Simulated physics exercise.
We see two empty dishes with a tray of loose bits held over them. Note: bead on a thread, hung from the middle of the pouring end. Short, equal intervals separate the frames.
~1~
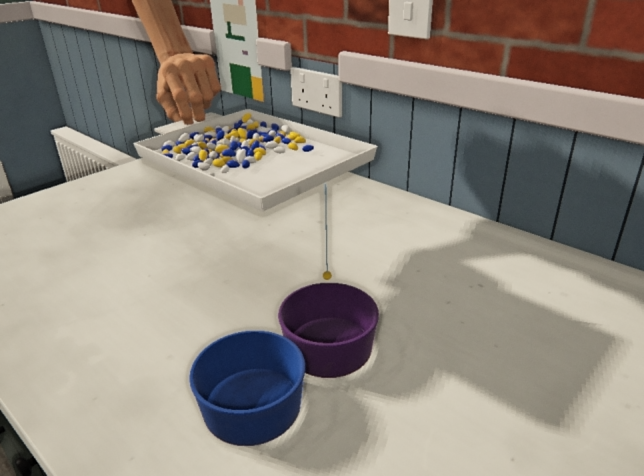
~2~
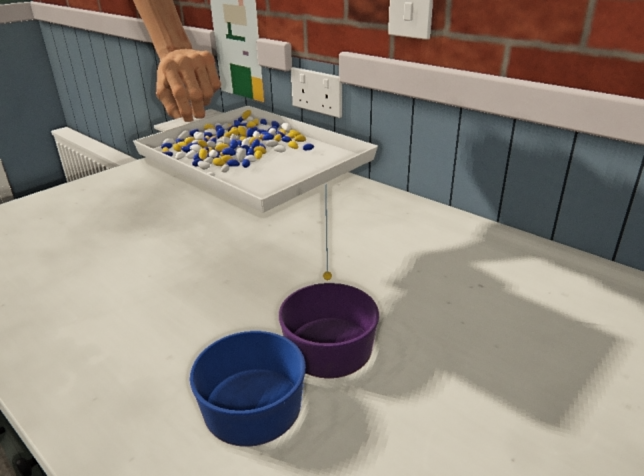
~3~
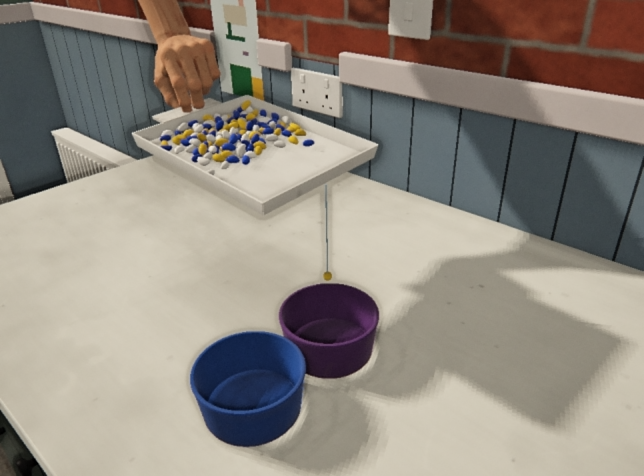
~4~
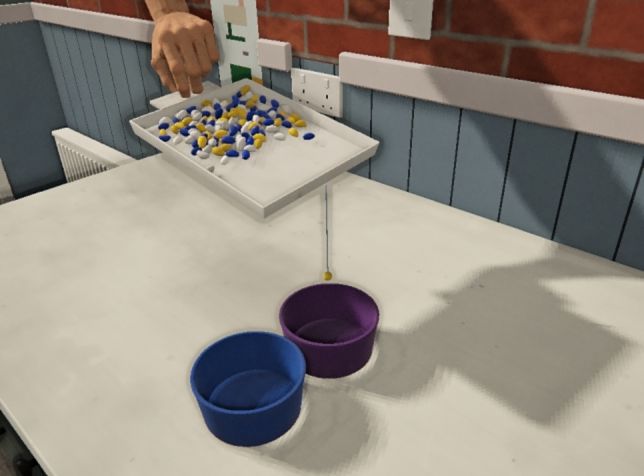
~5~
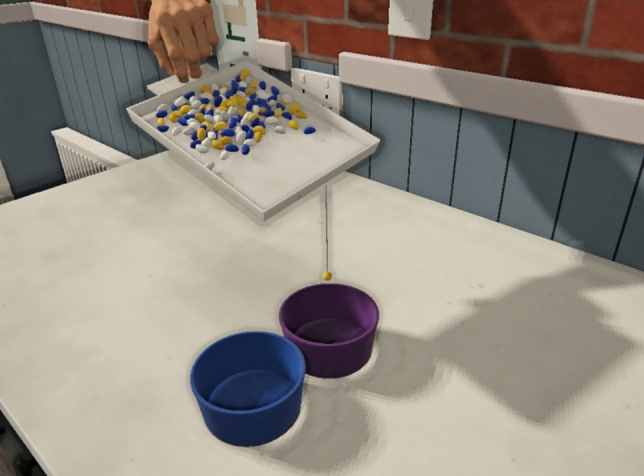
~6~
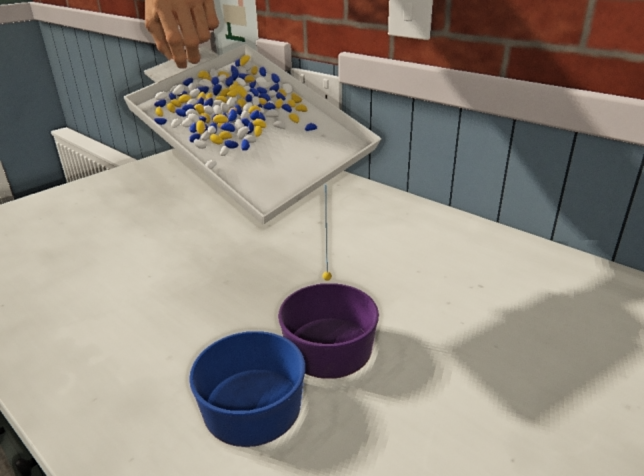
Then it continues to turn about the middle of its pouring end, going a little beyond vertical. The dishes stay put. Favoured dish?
Right.
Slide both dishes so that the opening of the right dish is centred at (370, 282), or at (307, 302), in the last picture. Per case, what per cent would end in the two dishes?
Near 90 and 60 percent respectively.
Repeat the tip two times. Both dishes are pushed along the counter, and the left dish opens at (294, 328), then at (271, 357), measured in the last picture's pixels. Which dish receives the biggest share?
In order of the tries: The dish on the left side, then the dish on the left side.
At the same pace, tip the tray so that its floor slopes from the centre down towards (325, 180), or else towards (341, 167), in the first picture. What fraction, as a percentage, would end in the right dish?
In order, some 40 % and some 10 %.
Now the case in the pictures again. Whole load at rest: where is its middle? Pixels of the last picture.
Around (317, 356), give or take.
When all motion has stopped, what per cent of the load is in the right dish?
I'd estimate close to 50 per cent.
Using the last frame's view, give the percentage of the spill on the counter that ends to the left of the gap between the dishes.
I make it about 60 percent or so.
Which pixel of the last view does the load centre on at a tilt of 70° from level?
Roughly (281, 192).
Soon after the last picture, tray tipped steeply; most on the tray; a stray few in the left dish; about a quarter in the air.
A little later, tray tipped past a quarter turn; a small part on the tray; a small part in the left dish; about a third in the right dish; about a quarter outside both; a small part in the air.
Later still, tray tipped past a quarter turn; a small part in the left dish; about half in the right dish; about a third outside both.
At rest, tray tipped past a quarter turn; a small part in the left dish; about half in the right dish; about a third outside both.
